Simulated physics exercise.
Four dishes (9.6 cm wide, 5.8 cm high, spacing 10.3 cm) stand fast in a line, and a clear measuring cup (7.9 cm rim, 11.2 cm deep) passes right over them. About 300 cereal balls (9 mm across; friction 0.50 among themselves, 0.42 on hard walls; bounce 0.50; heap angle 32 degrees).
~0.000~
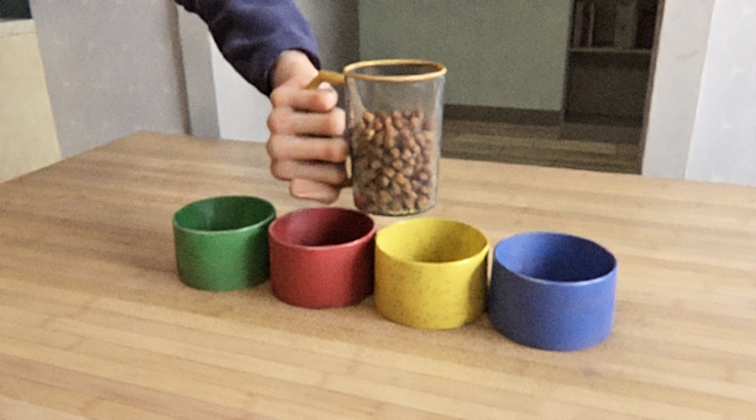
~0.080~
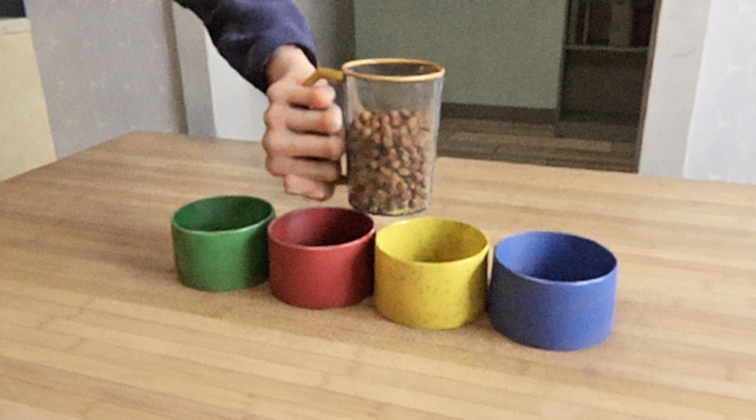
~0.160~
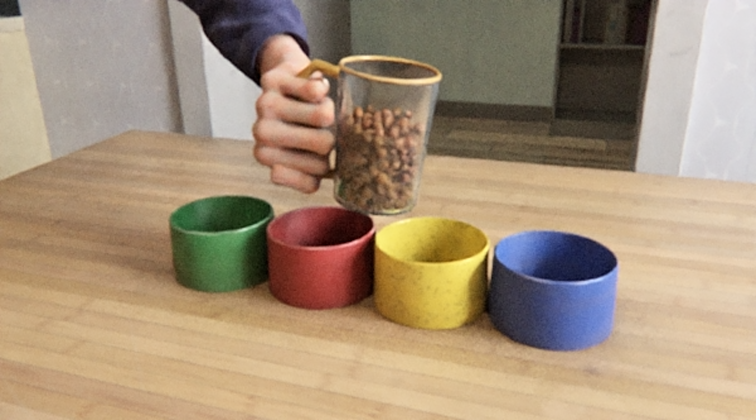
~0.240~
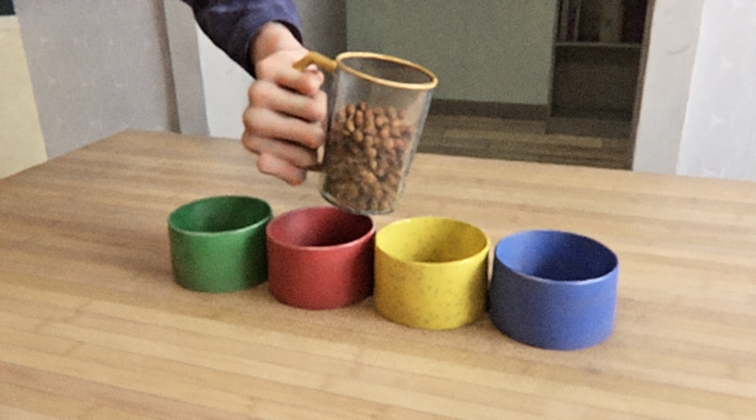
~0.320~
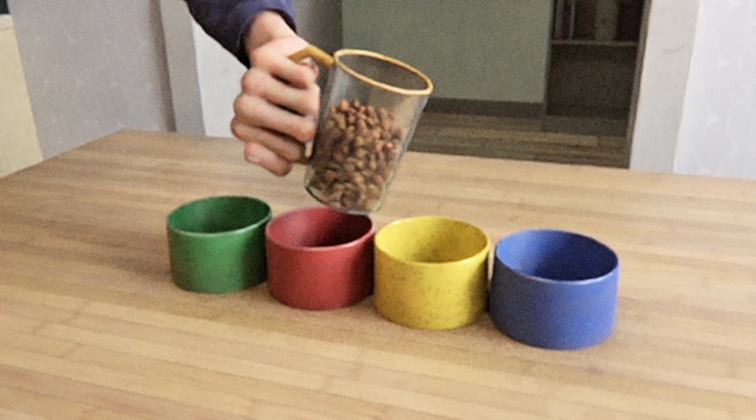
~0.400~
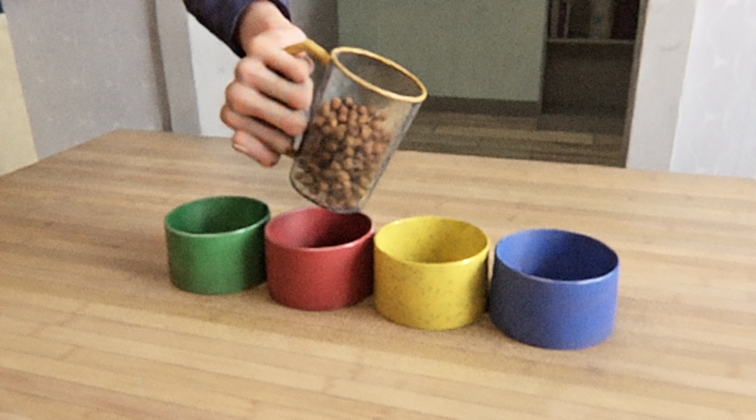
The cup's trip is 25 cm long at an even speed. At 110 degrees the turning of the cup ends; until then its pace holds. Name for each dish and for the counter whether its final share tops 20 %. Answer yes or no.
Red dish: Yes; blue dish: No; green dish: Yes; yellow dish: No; on the counter: No.
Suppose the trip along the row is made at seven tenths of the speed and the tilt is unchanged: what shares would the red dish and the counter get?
In that case red 90, counter 0.
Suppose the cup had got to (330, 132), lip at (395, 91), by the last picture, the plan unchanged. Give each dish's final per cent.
Red 0, blue 0, green 100, yellow 0.
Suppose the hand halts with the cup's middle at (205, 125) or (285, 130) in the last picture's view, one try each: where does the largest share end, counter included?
The winner: Red; red.
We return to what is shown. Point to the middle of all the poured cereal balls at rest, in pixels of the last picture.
Near (257, 259).
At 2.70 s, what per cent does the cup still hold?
Some 0 per cent of the load.
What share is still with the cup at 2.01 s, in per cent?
About 35 per cent.
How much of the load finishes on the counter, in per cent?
Some 10 per cent.
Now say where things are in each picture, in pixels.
The first picture shows cup at (395, 138), tilt 0 degrees, lip at (442, 72), moved 0.0 cm; middle of the pieces at (393, 157); blue dish at (554, 256); yellow dish at (432, 240); red dish at (323, 226); green dish at (225, 213).
The second picture shows cup at (391, 137), tilt 2 degrees, lip at (441, 73), moved 0.3 cm; middle of the pieces at (389, 156).
The third picture shows cup at (382, 136), tilt 8 degrees, lip at (438, 78), moved 1.0 cm; middle of the pieces at (379, 155).
The fourth picture shows cup at (372, 135), tilt 14 degrees, lip at (434, 84), moved 1.9 cm; middle of the pieces at (367, 153).
The fifth picture shows cup at (363, 134), tilt 20 degrees, lip at (429, 90), moved 2.7 cm; middle of the pieces at (356, 151).
The sixth picture shows cup at (353, 133), tilt 26 degrees, lip at (423, 98), moved 3.6 cm; middle of the pieces at (344, 149); blue dish at (556, 254); yellow dish at (432, 240); red dish at (320, 226); green dish at (218, 215). The cup turns about 75 degrees a second and travels 10 cm a second.
After 1.37 s, tilt 99 degrees; cup holds 100 %.
After 2.01 s, tilt 110 degrees; cup holds 35 %, red 45 %, green 15 %.
After 2.70 s, tilt 110 degrees; cup holds 0 %, red 45 %, green 45 %.
In the end, at 3.2 s, red 45 %, blue 0 %, green 50 %, yellow 0 %, counter 10 %.
